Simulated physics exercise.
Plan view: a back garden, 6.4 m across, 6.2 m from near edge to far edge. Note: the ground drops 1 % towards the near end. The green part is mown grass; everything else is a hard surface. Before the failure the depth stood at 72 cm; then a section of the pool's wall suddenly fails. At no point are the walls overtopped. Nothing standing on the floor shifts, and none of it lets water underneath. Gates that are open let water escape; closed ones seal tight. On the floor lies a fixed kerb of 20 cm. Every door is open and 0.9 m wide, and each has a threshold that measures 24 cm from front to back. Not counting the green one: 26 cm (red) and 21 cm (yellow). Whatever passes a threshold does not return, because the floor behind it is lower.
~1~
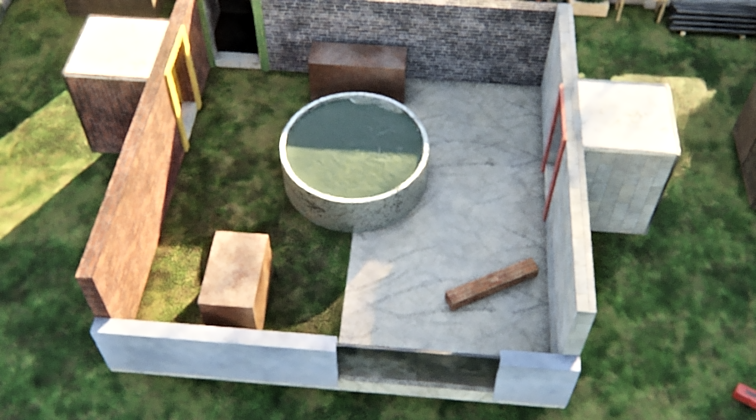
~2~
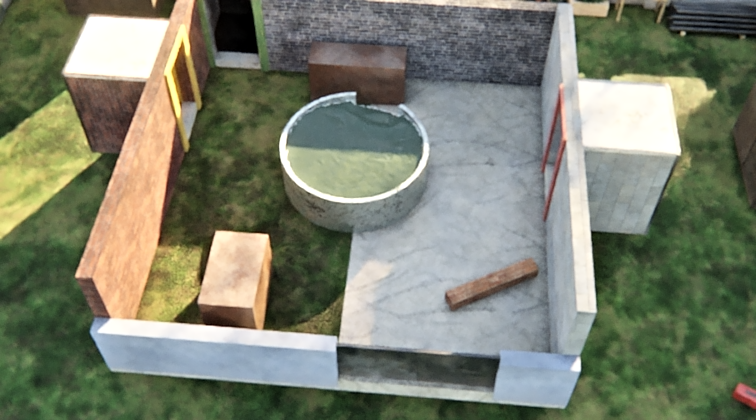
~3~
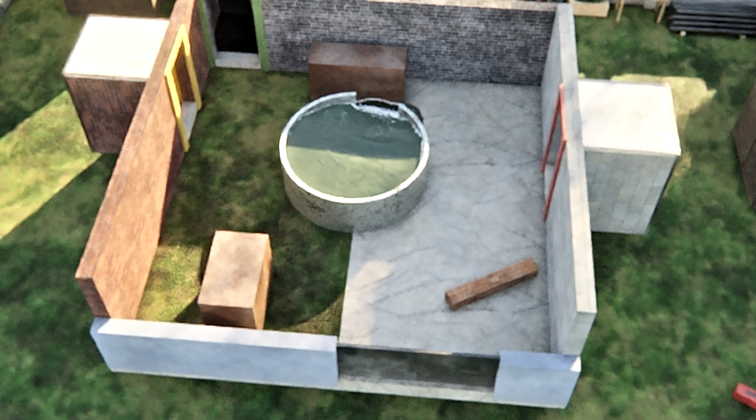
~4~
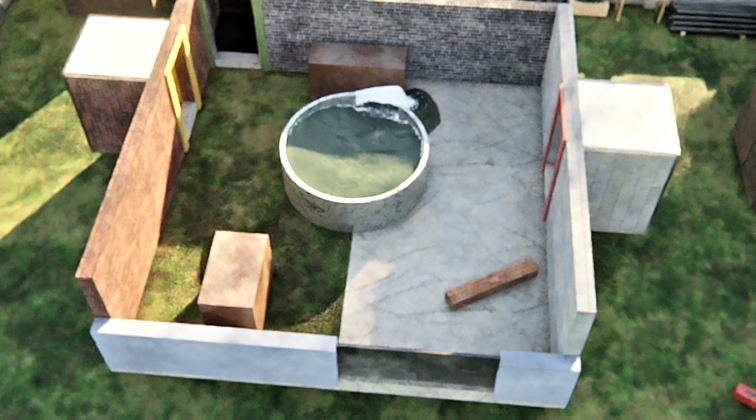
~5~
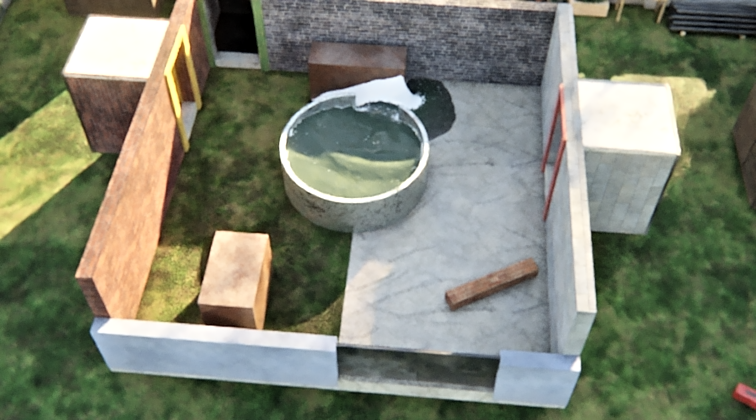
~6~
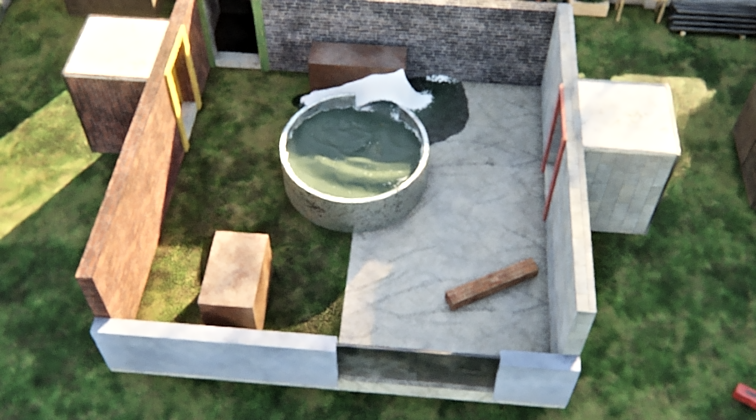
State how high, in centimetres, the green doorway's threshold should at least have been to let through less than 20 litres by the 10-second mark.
At least some 6.5 cm.
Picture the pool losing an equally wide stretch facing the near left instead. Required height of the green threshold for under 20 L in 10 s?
The answer is some 7.5 cm.
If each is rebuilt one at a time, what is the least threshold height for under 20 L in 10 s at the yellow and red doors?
About 9.5 cm at yellow and 8.0 cm at red.
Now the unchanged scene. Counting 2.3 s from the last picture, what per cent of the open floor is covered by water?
I'd say near 45 percent is wet.
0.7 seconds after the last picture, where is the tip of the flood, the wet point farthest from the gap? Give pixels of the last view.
Pixel close to (537, 89).
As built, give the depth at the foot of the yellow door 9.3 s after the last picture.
About 7.5 centimetres deep.
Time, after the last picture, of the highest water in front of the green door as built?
Approximately 2.8 s.
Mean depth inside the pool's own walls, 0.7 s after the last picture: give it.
The average depth is some 54 cm.
Then, 0.7 s after the last picture water covers 20 % of the floor, deepest (56 cm) near (383, 106); it has not reached the green door.
Then, 2.3 s after the last picture water covers 45 % of the floor, deepest (36 cm) near (382, 113); 6 cm at the green door, 0 litres in over its 17 cm threshold.
Then, 9.3 s after the last picture water covers 95 % of the floor, deepest (14 cm) near (139, 349); 7 cm at the green door, 0 litres in over its 17 cm threshold.
At the green door as built, the water peaked near 11 cm, 2.9 s after the last picture.
With a threshold of 6 cm, 26 litres would have come in within the 10 s; with 7 cm, 14 litres. So under 20 litres takes about 6.5 cm.
